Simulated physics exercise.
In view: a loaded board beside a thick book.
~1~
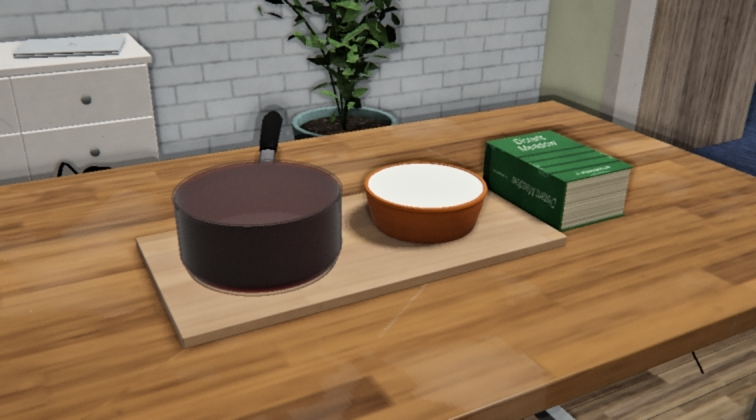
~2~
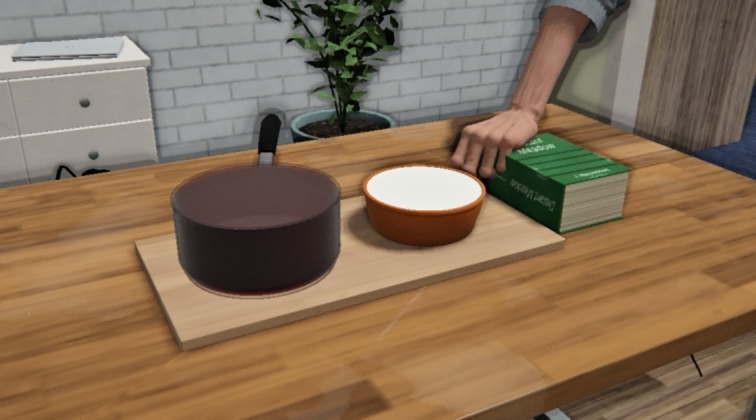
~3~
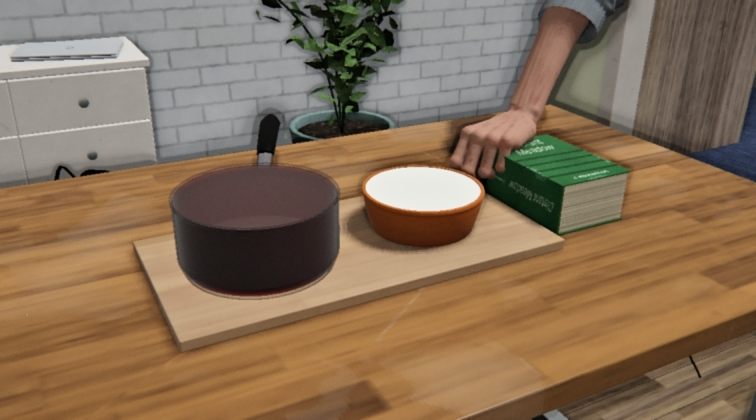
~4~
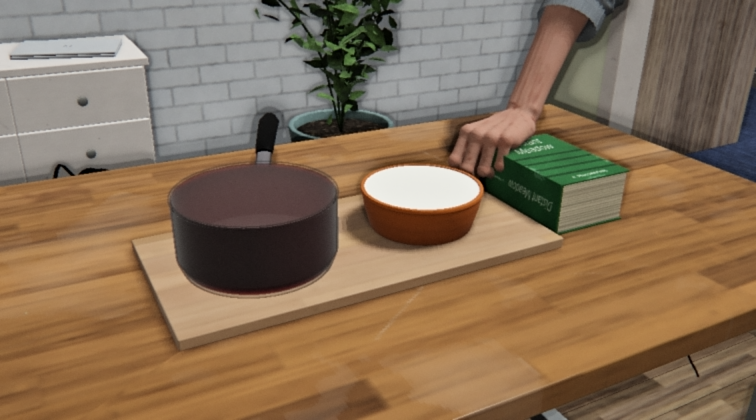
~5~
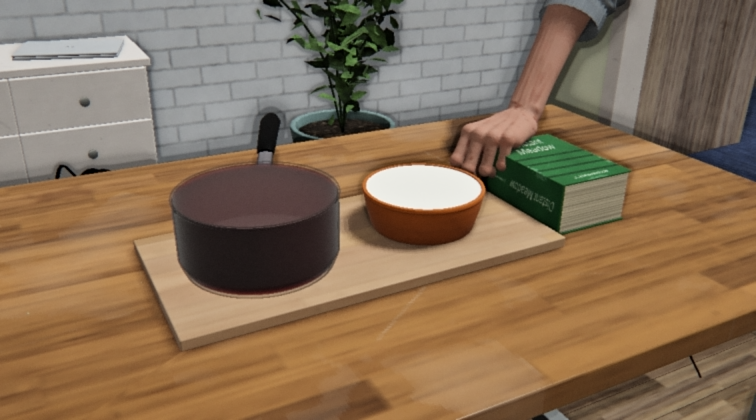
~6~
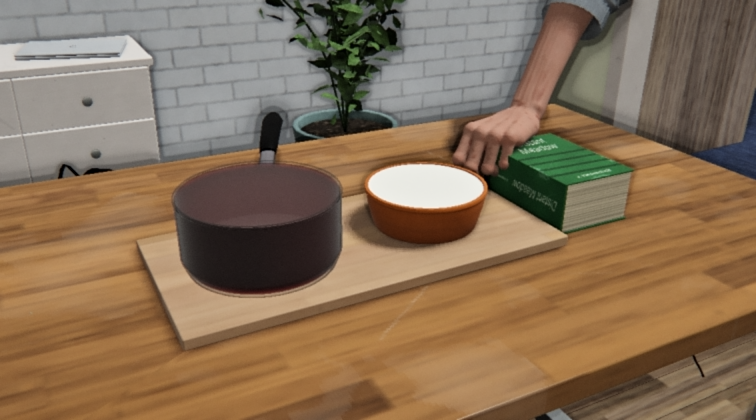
A kitchen or dining area with a wooden table, a white brick wall, pale drawers and a leafy potted plant is seen from slightly above. A pale board holds a dark saucepan at left and an orange dish with white contents at right, beside a thick green book. A hand reaches in and grips the board's far right end, barely moving it, while the view shifts very slightly.
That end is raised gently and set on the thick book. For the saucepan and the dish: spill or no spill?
The saucepan spills; the dish spills.
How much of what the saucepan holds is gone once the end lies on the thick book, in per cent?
Near 16 in a hundred.
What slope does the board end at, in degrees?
Roughly 10°.
Soon after, the board slopes by about 5°; saucepan, some has gone over its rim; dish, some has gone over its rim.
Later, the board slopes by about 11°; saucepan, some has gone over its rim; dish, some has gone over its rim.
In the end, the board slopes by about 10°, resting on the thick book; saucepan, some has gone over its rim; dish, some has gone over its rim.
